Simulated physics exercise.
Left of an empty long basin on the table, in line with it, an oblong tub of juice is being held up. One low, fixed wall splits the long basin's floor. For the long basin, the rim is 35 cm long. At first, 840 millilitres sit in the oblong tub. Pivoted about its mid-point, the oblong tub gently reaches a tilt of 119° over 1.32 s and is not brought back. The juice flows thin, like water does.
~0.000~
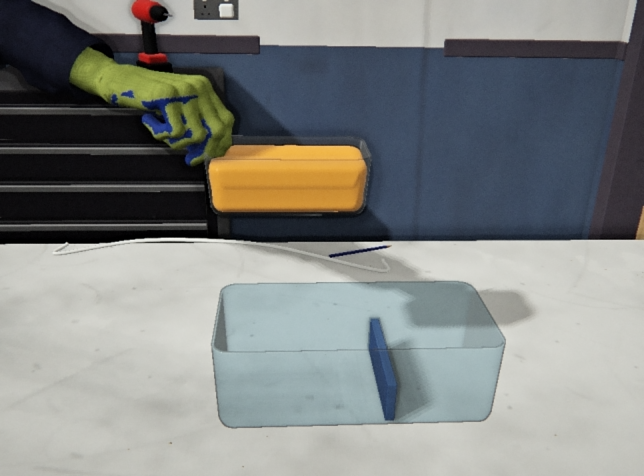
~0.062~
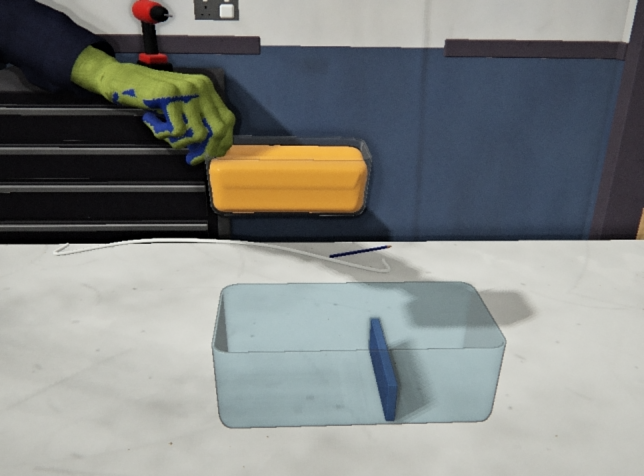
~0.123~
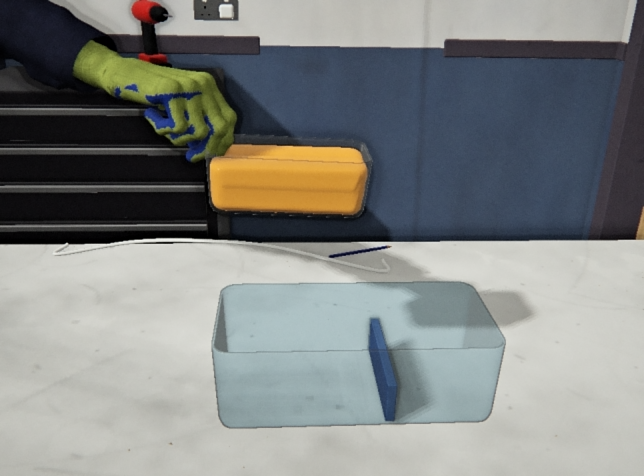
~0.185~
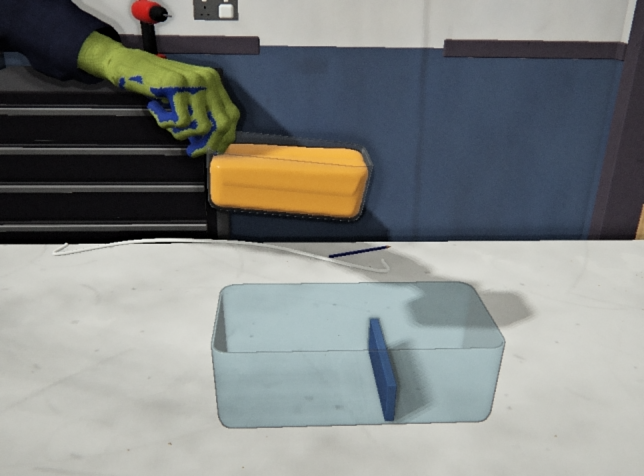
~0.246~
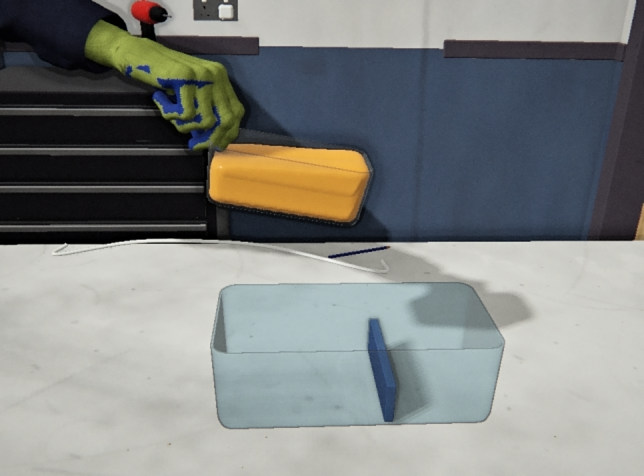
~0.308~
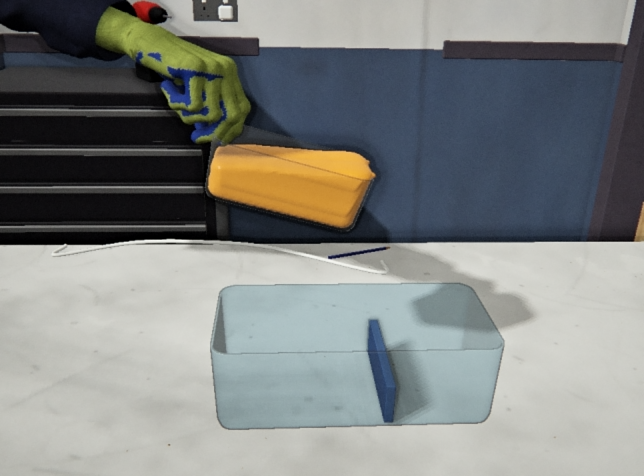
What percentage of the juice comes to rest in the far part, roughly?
74 %.
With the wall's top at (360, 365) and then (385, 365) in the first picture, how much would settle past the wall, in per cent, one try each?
Result: 70 per cent, then 60 per cent.
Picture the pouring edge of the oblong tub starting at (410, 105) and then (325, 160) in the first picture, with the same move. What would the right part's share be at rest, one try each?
Try 1: Approx. 65 %; try 2: Approx. 50 %.
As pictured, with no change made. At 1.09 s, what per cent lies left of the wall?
I'd say near 16 percent.
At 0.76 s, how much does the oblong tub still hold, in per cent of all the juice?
Around 18 in a hundred.
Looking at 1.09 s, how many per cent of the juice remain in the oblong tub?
2 per cent or so.
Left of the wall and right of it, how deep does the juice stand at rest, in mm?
Once settled, the left stands around 6 mm and the right around 32 mm.
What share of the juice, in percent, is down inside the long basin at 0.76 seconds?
The basin holds roughly 36 in a hundred parts at that moment.
Then, 0.76 s in, the tilt is 74° and 18 per cent is still to pour, 1 is left of the wall and 35 right of it.
Then, 1.09 s in, the tilt is 111° and 2 per cent is still to pour, 15 is left of the wall and 74 right of it.
Then, 1.44 s in, the tilt is 119° and 0 per cent is still to pour, 21 is left of the wall and 74 right of it.
Then, 1.82 s in, the tilt is 119° and 0 per cent is still to pour, 21 is left of the wall and 74 right of it.
Finally, 21 per cent lies left of the wall, 74 right of it and 5 outside.
